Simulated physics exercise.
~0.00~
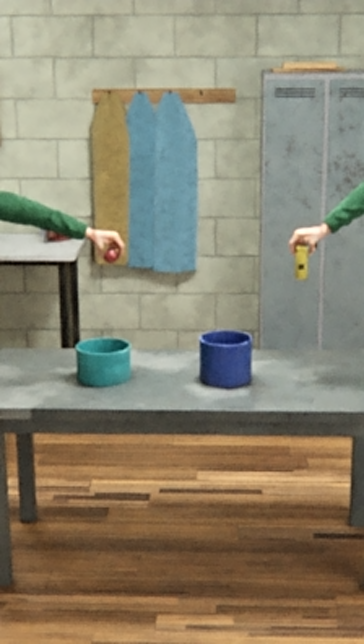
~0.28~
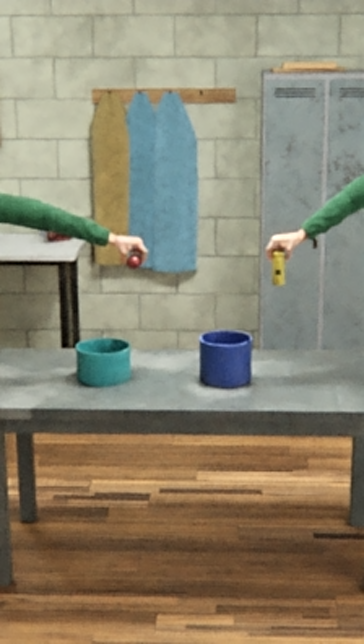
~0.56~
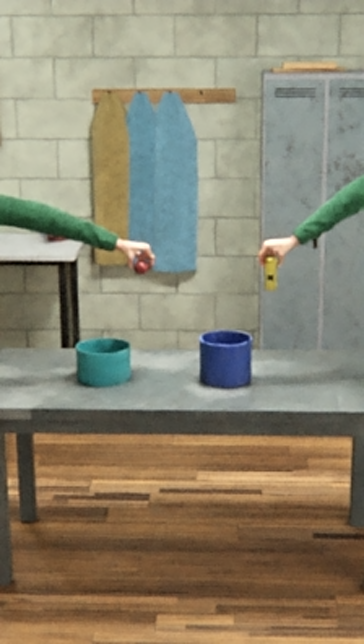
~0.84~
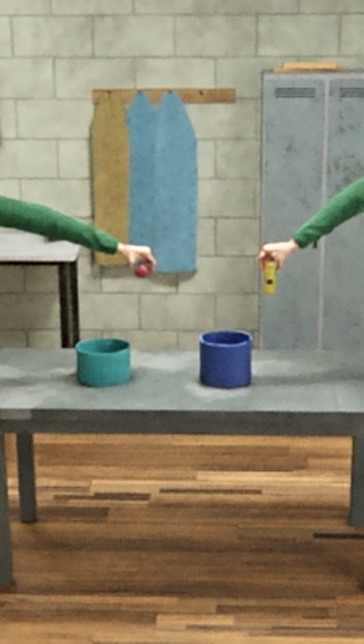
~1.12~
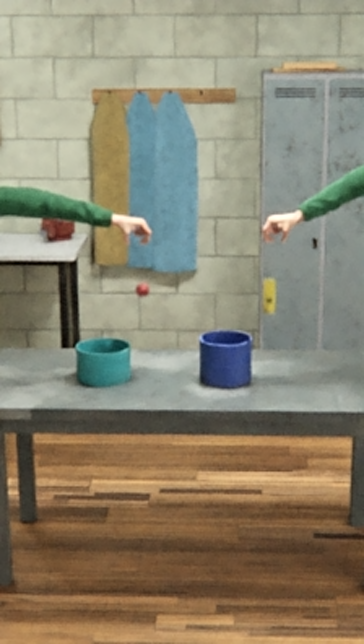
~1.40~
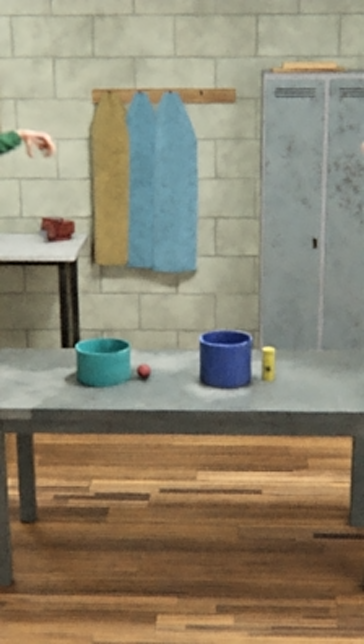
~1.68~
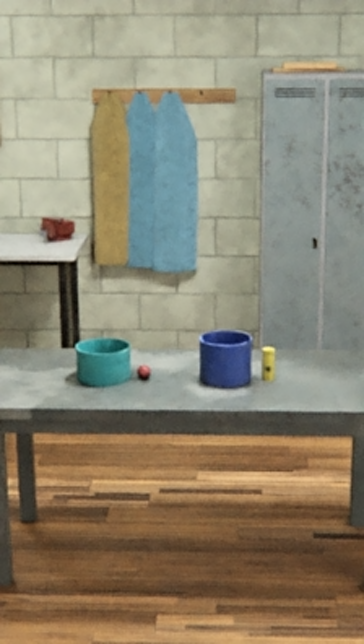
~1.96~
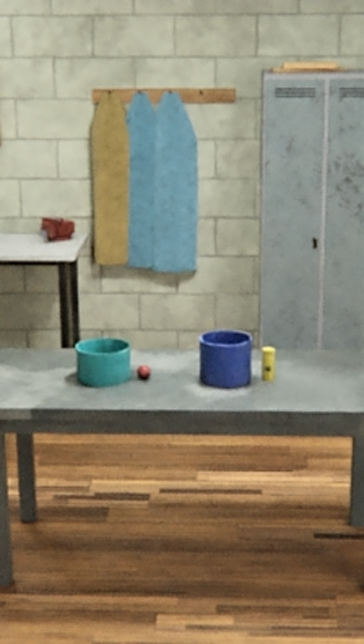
In a room with a pale block wall, a gray table holds a teal bin on the left and a blue pot on the right. Two green-sleeved arms reach in from opposite sides, the left hand holding a red tomato and the right hand an upright yellow shaker. Both hands move inward and dip slightly, then pause above the table. The fingers open, and both objects drop as the arms draw back out of view. The tomato lands on the table just right of the teal bin, and the shaker ends standing to the right of the blue pot, both outside the containers.
